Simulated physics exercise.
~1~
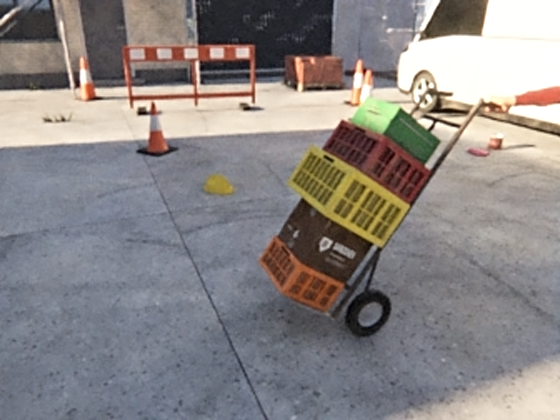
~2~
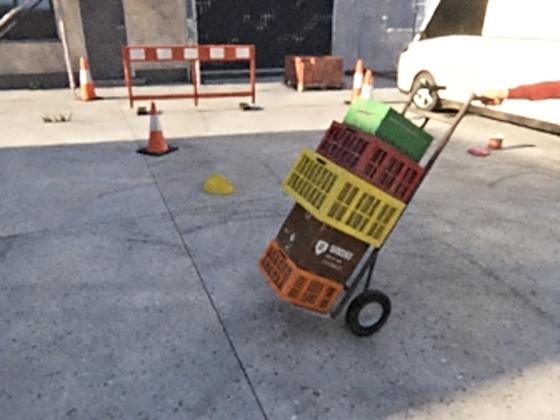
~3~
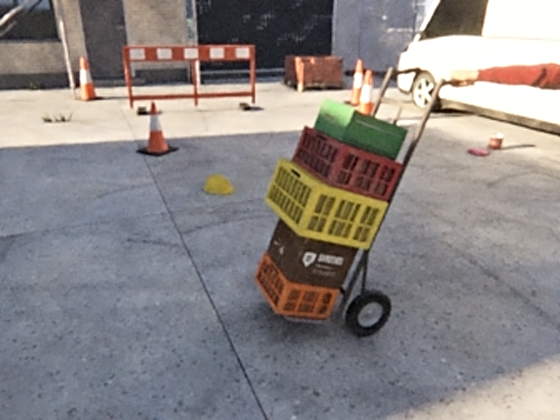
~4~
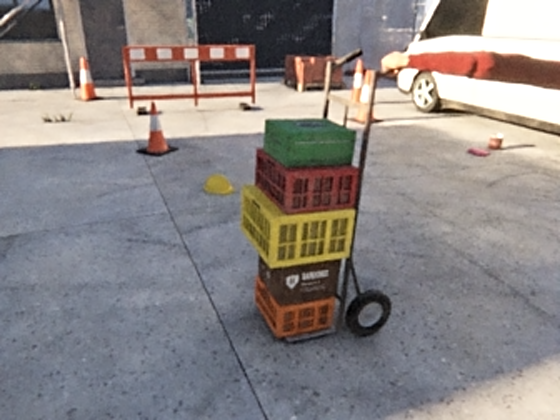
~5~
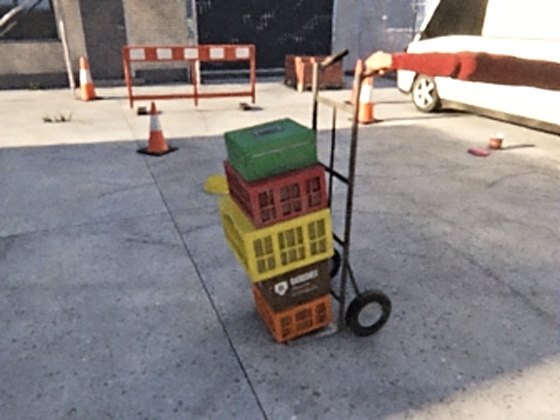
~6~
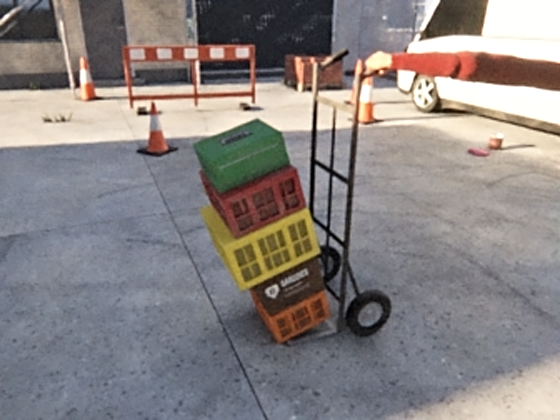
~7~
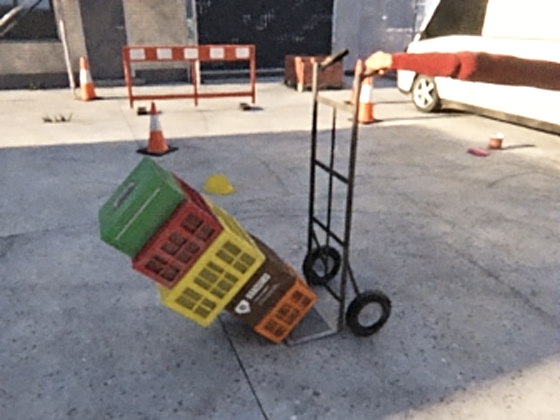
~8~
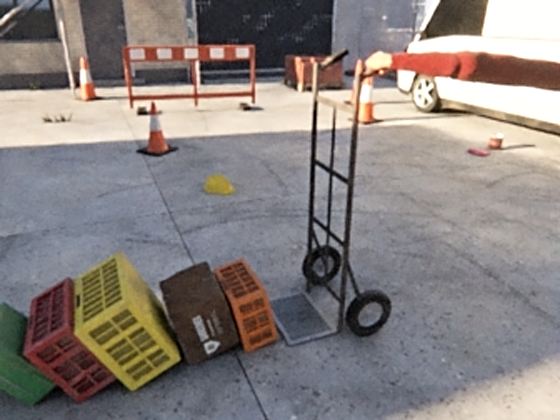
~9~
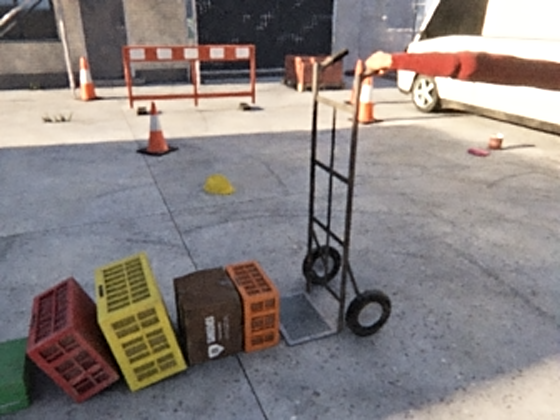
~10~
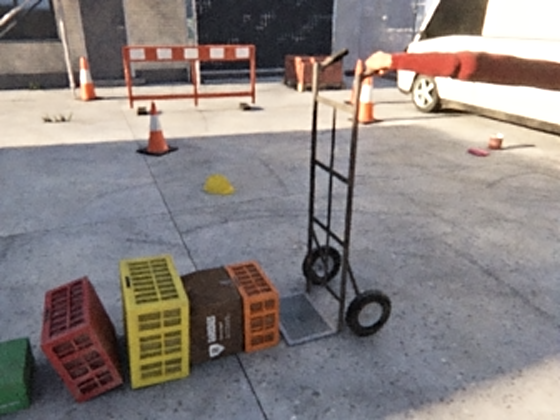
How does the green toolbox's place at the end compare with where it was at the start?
At the start the green toolbox sits on top of the stack on the leaning truck, toward the upper right. By the end it is down on the ground at the lower left edge of the view, farthest from the truck.
